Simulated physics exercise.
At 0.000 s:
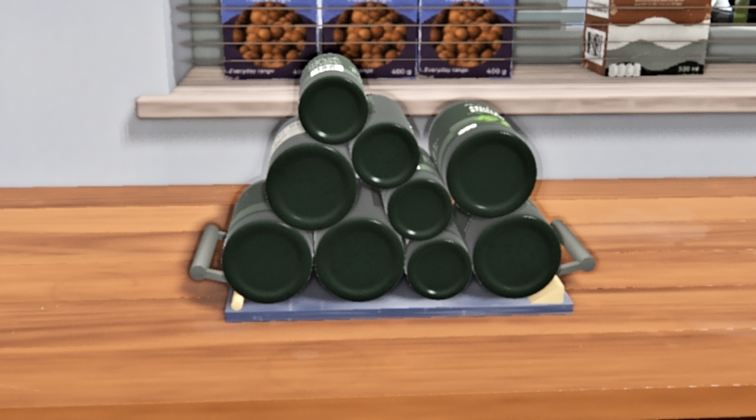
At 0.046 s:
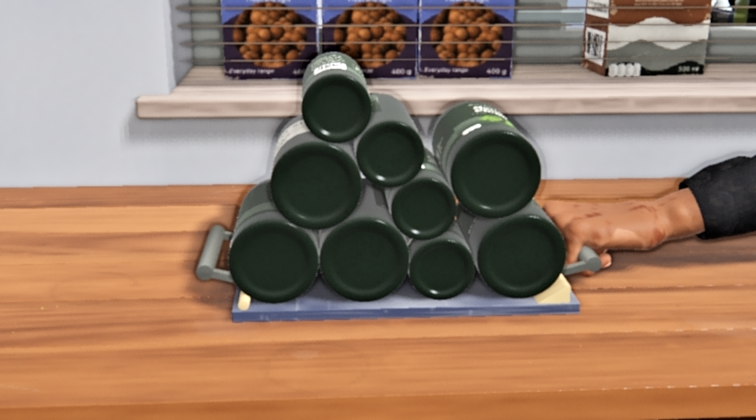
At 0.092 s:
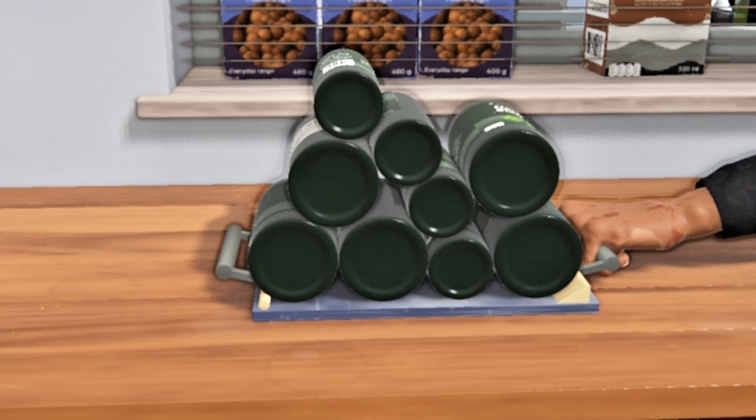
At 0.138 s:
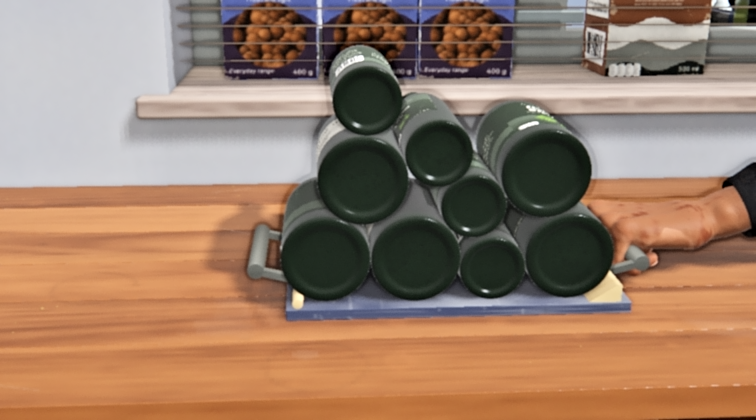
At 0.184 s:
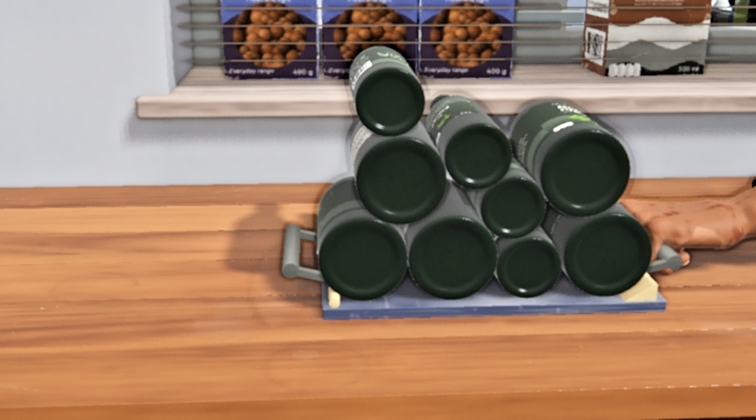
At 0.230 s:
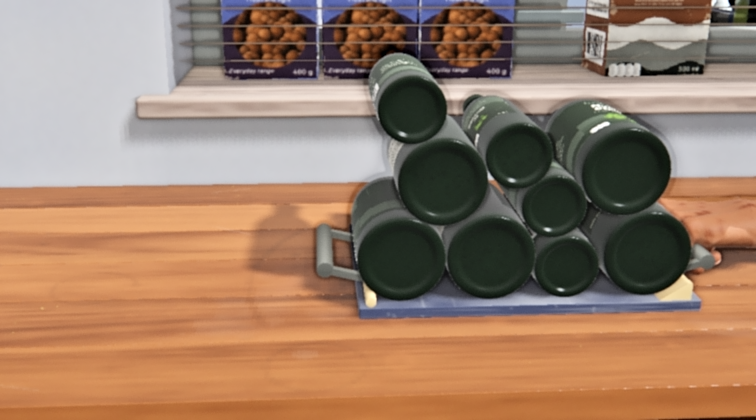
The clip opens on dark-capped bottles heaped on their sides on a blue-edged tray with grey handles, on a wooden table. A hand reaches in from the right and grips the right handle, then draws the tray steadily rightward, the stacked bottles shifting slightly against one another as they travel along.
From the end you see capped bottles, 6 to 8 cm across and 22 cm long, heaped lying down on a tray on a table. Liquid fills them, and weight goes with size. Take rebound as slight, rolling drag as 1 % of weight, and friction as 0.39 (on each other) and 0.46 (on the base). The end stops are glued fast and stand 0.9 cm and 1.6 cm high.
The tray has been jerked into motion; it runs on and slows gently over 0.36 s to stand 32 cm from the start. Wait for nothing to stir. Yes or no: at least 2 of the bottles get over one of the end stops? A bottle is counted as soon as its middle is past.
Yes - 2 altogether.
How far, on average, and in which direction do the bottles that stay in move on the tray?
They end up about 1 cm further right on average.
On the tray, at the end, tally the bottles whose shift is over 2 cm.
Tally: 4.
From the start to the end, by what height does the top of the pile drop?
The top ends up around 6 cm lower.
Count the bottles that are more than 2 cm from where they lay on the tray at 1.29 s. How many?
4 at that time.
After 0.41 s, tray 24 cm along; 1 now displaced over 2 cm; 1 over the left round bar; the one last seen at (628, 173) 1.1 cm right (moves measured on the tray).
After 0.68 s, tray 32 cm along; 4 now displaced over 2 cm; 1 over the left round bar and 1 over the right wedge; the one last seen at (628, 173) 8 cm right and 1.3 cm down.
After 0.84 s, tray 32 cm along; 4 now displaced over 2 cm; 1 over the left round bar and 1 over the right wedge; the one last seen at (628, 173) 18 cm right and 9 cm down.
After 1.29 s, tray 32 cm along; 4 now displaced over 2 cm; 1 over the left round bar and 1 over the right wedge; the one last seen at (628, 173) fallen off to the right.
In the end, by 1.6 s, 4 moved over 2 cm; 1 over the left round bar and 1 over the right wedge; the one last seen at (628, 173) fallen off to the right; top of the pile 15 cm high, from 21 cm.
